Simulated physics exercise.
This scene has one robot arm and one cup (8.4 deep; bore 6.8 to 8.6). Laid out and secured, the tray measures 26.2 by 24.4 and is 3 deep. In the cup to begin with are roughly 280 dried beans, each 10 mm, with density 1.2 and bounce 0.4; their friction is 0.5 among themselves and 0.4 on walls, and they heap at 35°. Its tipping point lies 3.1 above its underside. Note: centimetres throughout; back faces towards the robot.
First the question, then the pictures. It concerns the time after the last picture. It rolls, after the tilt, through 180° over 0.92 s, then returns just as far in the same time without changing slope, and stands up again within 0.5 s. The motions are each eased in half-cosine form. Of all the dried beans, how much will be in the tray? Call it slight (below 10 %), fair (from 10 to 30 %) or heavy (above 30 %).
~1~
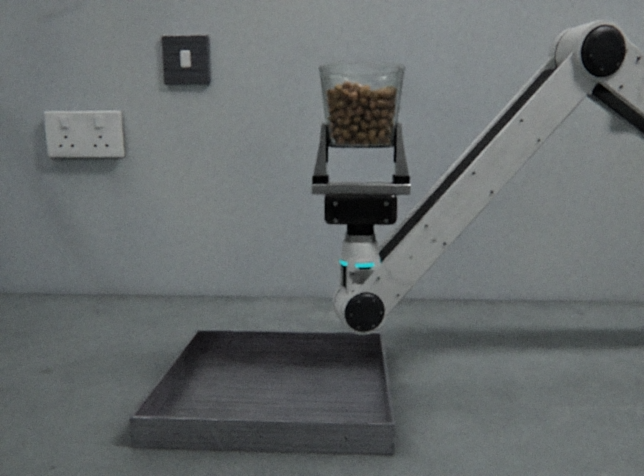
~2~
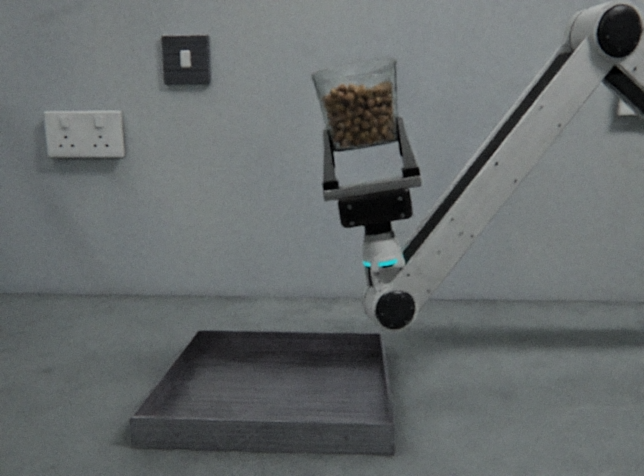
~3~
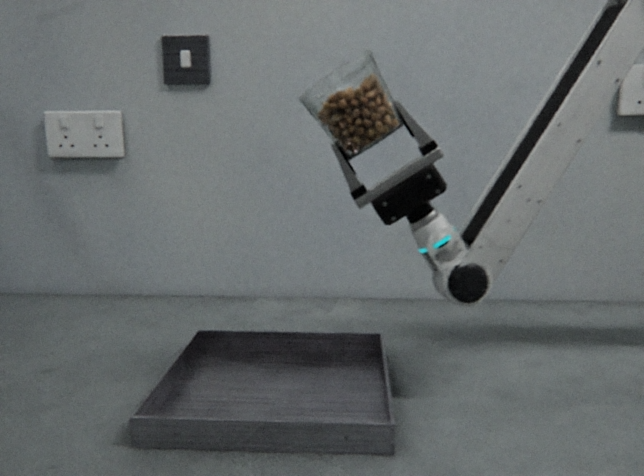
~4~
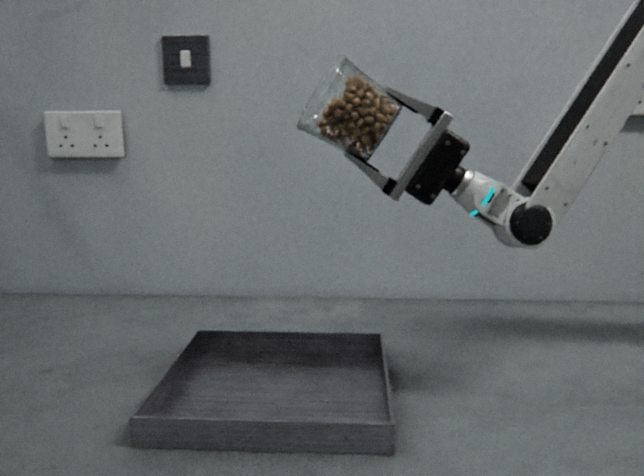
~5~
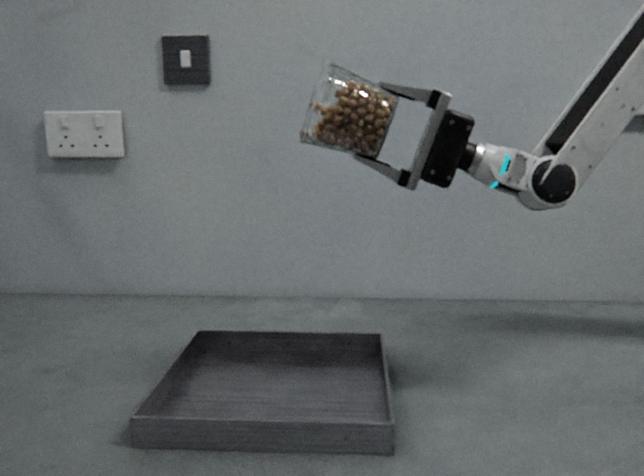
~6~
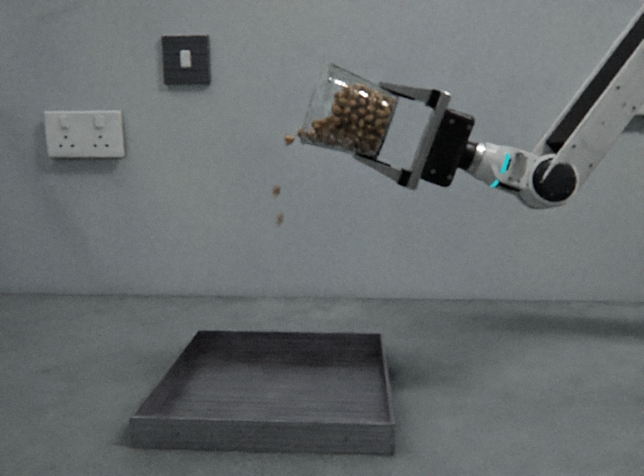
I would call it fair, from 10 to 30 %.
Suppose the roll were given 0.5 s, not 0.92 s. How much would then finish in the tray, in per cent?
That would give near 15 in a hundred.
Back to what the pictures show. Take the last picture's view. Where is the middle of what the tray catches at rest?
The middle lies at roughly (246, 390).
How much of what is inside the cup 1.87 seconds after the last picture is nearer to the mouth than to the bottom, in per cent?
About 40 percent is in the half nearer the mouth.
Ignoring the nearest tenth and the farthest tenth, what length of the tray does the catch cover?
Spread length: Close to 14 cm.
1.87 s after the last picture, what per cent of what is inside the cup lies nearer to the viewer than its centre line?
Around 40 %.
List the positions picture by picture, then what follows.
In the first frame, cup middle at (361, 109), upright; upper third of the load around (362, 96), from x 330 to 395, top at y 85; 284 in the cup.
In the second frame, cup middle at (360, 109), tipped 9°; upper third of the load around (362, 97), from x 325 to 390, top at y 85.
In the third frame, cup middle at (356, 110), tipped 33°; upper third of the load around (363, 98), from x 320 to 395, top at y 75.
In the fourth frame, cup middle at (353, 113), tipped 58°; upper third of the load around (358, 100), from x 320 to 395, top at y 80.
In the fifth frame, cup middle at (352, 116), tipped 71°; upper third of the load around (359, 103), from x 305 to 390, top at y 85.
In the sixth frame, cup middle at (352, 116), tipped 71°; upper third of the load around (360, 104), from x 275 to 390, top at y 90; 281 in the cup, 3 in flight or on a rim.
Then, 0.94 s later, tipped 71°, highest piece 36 above the table; 260 in the cup, 18 in the tray, 6 in flight or on a rim.
Then, 1.87 s later, tipped 70°, highest piece 36 above the table; 234 in the cup, 42 in the tray, 8 in flight or on a rim.
Then, 2.54 s later, upright, highest piece 38 above the table; 232 in the cup, 52 in the tray.
Then, 3.24 s later, upright, highest piece 38 above the table; 232 in the cup, 52 in the tray.
At rest, 232 in the cup, 52 in the tray. That is 18 % in the tray.
